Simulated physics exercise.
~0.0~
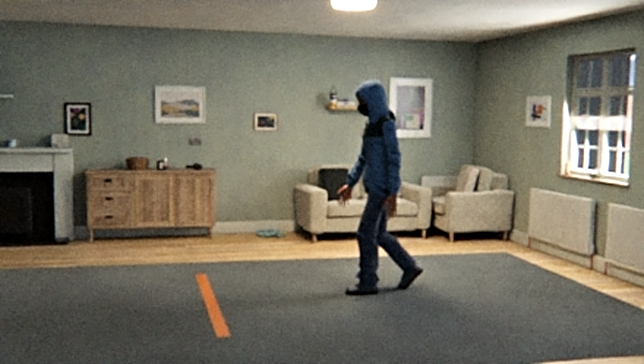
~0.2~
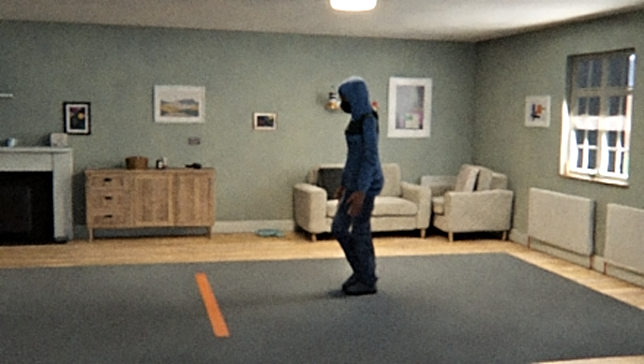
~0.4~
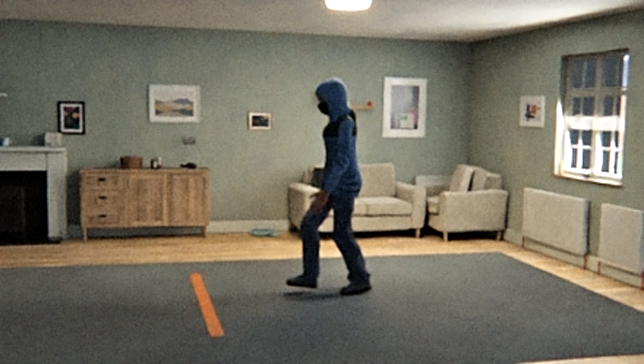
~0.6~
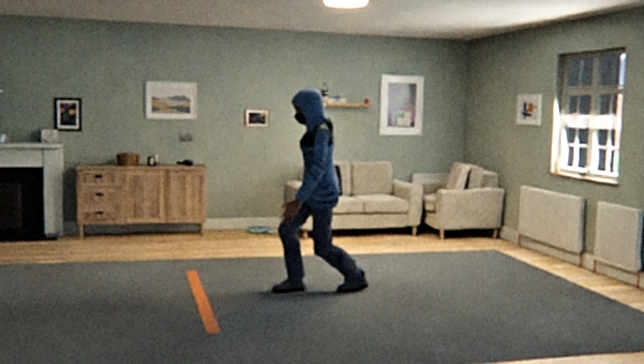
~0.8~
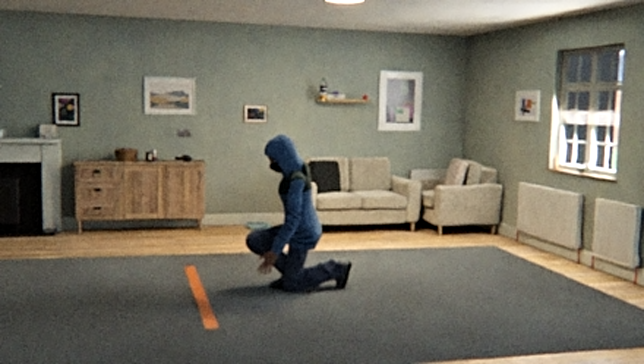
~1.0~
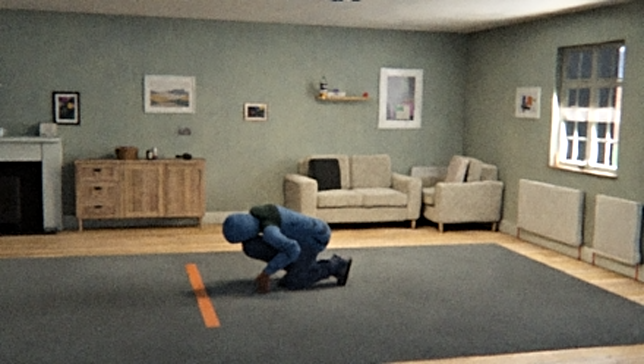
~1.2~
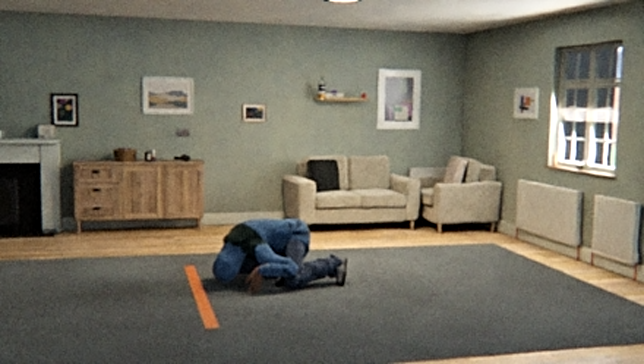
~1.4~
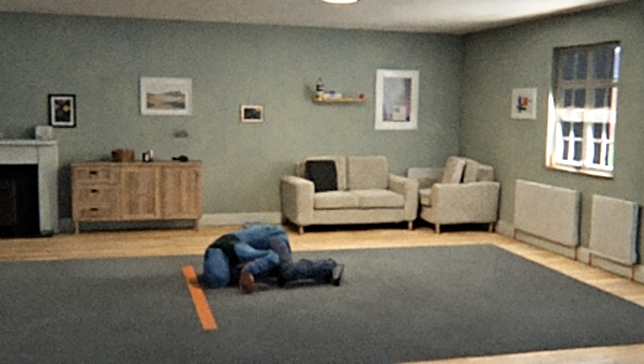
In this clip, a person in a blue hooded jacket walks left across a dark carpet in a living room toward an orange strip, sinks to the knees, folds forward, and ends crumpled on the floor with the head just short of the strip.
